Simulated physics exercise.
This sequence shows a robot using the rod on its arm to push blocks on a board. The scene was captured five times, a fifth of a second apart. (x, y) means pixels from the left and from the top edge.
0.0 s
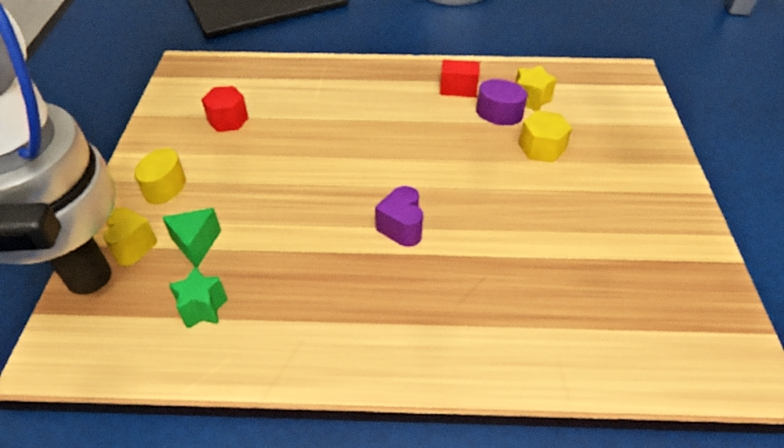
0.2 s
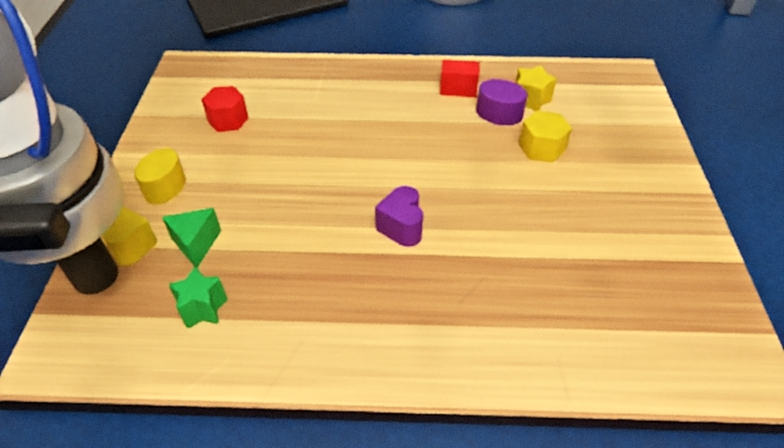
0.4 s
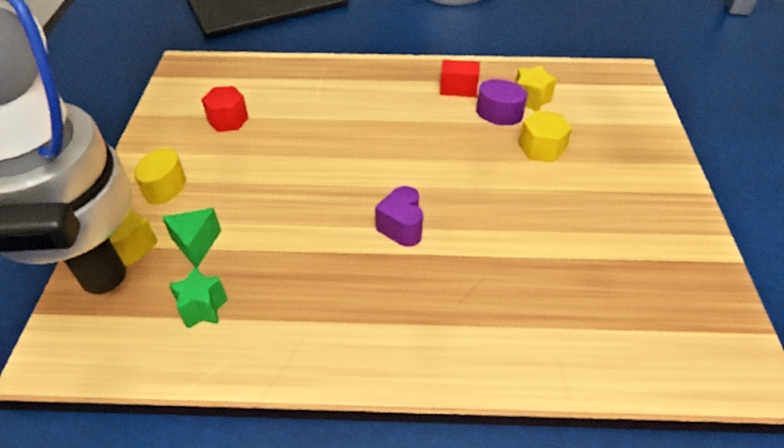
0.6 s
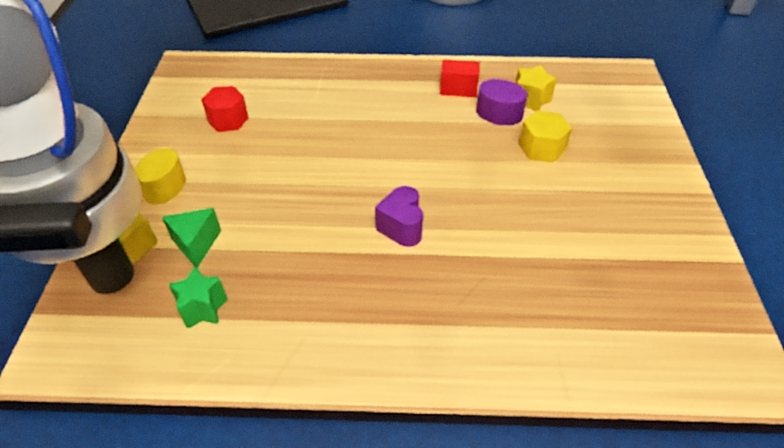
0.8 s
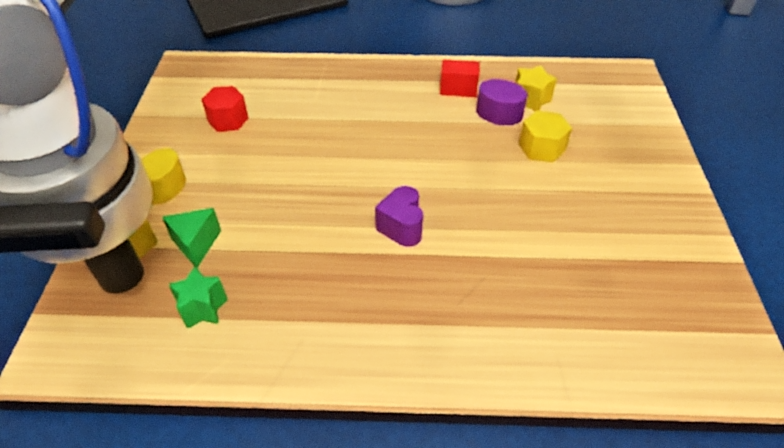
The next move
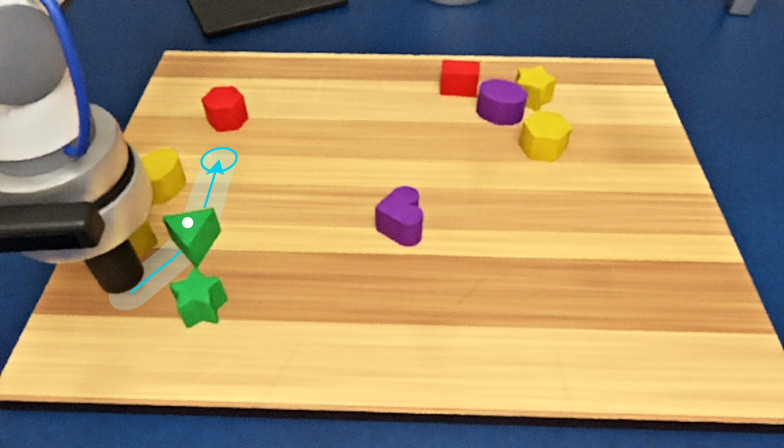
In the video, a robot arm with a black rod moves slightly to the right at the left side of a wooden board, gradually covering a yellow block from view, while the green, red, purple and other yellow blocks stay still.
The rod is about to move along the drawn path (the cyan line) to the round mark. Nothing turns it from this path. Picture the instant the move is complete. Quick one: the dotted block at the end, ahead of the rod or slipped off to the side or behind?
Left aside or behind.
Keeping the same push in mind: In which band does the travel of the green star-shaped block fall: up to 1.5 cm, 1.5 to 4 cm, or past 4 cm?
The answer here is less than 1.5 cm.
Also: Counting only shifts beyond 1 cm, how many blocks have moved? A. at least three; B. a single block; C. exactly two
Correct choice: B.
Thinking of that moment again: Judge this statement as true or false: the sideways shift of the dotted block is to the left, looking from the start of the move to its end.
False - the claim does not hold.
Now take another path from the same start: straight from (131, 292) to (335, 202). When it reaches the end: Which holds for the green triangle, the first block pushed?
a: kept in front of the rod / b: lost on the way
The answer is b.
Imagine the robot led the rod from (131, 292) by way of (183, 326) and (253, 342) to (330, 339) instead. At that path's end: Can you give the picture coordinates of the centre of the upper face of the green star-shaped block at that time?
Most likely (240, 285).
The drawn path runs from (131, 292) by way of (184, 248) and (206, 201) to (219, 160); the dot is on the green triangle.
The first path, step by step. One third of the way, rod at (177, 231); green triangle at (208, 207).
Two thirds of the way, rod at (201, 184); green triangle at (230, 188), turned 45° clockwise.
At the end, rod at (214, 143); yellow heart not moved; green triangle at (230, 188), turned 45° clockwise; green star-shaped block not moved.
